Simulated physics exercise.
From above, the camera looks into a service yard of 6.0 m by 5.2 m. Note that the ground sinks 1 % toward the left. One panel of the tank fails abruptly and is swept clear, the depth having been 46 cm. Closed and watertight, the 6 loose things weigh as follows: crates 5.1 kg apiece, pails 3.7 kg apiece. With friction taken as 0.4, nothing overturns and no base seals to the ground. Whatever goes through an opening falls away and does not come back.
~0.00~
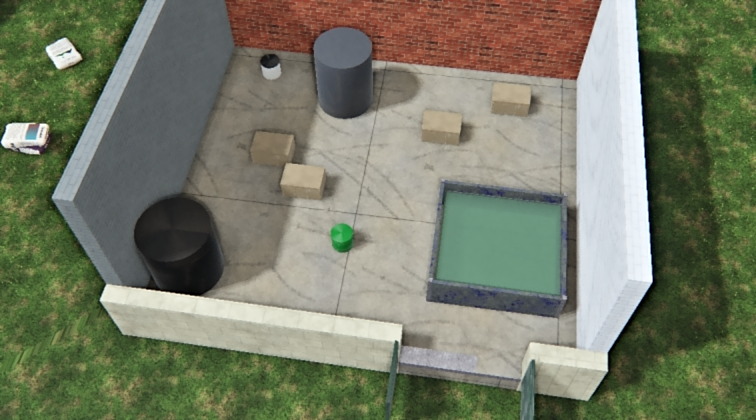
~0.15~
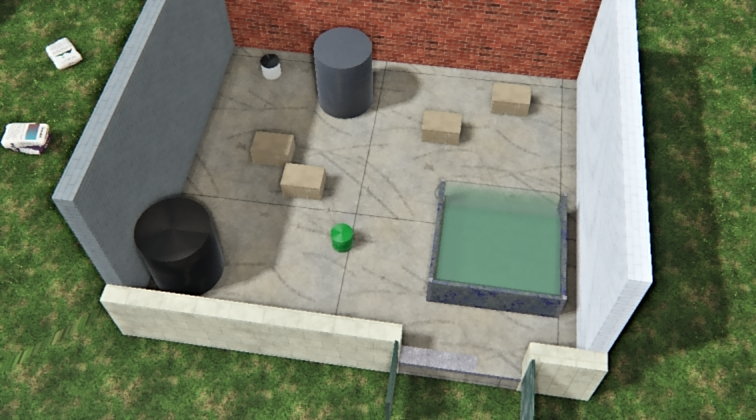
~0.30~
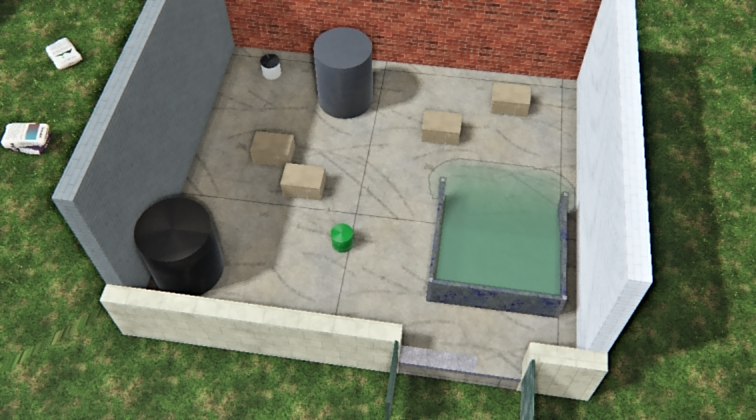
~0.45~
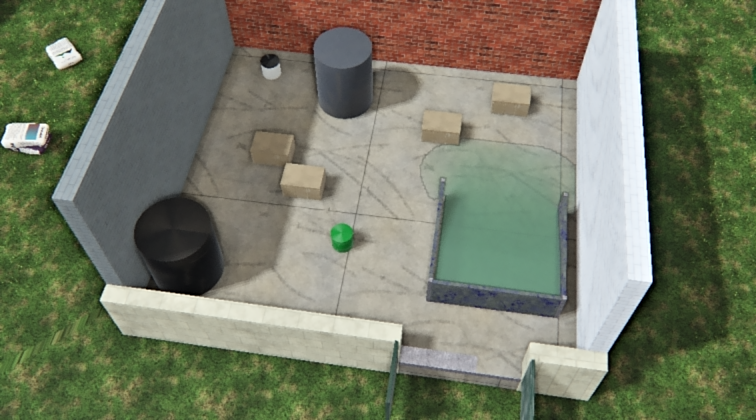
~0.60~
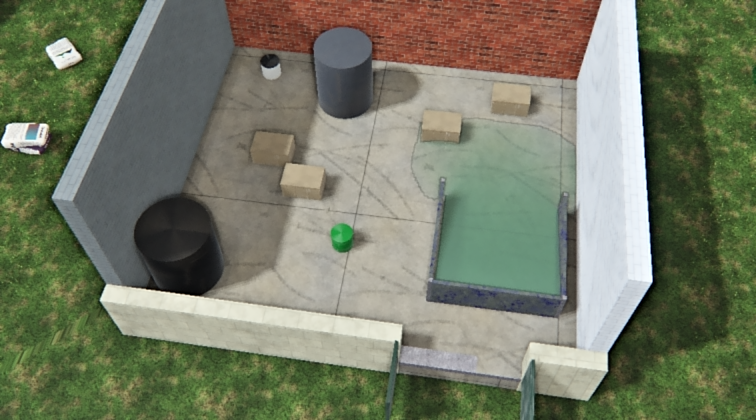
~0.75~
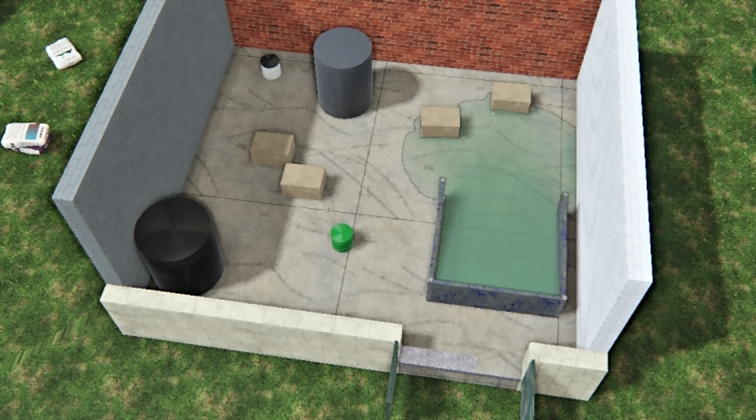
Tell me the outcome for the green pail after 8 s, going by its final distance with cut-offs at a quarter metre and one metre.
Movement: Slight.
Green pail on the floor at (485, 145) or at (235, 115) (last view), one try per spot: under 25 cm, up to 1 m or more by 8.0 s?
Try one: It is washed away. Try two: It is washed away.
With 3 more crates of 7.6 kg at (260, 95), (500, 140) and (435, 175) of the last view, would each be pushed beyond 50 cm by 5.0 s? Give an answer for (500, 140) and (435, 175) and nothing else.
In the order asked: Clear of the mark; clear of the mark.
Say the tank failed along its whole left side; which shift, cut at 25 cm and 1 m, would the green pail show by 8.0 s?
After that, the green pail is washed away.
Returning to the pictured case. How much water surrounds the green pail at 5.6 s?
Depth approx. 2 cm.
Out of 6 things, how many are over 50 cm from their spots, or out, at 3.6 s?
That would be 3.
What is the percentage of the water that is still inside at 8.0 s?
Remaining: Approx. 100 per cent.
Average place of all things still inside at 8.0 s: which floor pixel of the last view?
It works out to somewhere near (273, 228) on the floor.
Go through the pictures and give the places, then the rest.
The green pail at (342, 233) rests on the ground; 2.7 m2 under water; 0 of 6 have shifted, in the first picture.
The green pail at (342, 233) rests on the ground; 3.5 m2 under water; 0 of 6 have shifted, in the second picture.
The green pail at (342, 233), on the bottom; water covers 4.4 m2; 0 of 6 have shifted, in the third picture.
The green pail at (342, 233) rests on the ground; 5.5 m2 under water; 0 of 6 have shifted, in the fourth picture.
The green pail at (342, 233), on the bottom; 6.5 m2 under water; 0 of 6 have shifted, in the fifth picture.
The green pail at (342, 233), on the bottom; water covers 7.5 m2; 1 of 6 have shifted, in the sixth picture.
After 1.6 s the green pail is near (342, 233), 0.0 m from its start, aground; 0 of 6 are out; 2 afloat.
After 3.6 s the green pail is near (342, 233), 0.0 m from its start, aground; 0 of 6 are out; 2 afloat.
After 5.6 s the green pail is near (342, 233), 0.0 m from its start, aground; 0 of 6 are out; 4 afloat.
After 8.0 s the green pail is near (342, 233), 0.0 m from its start, aground; 0 of 6 are out; 5 afloat.
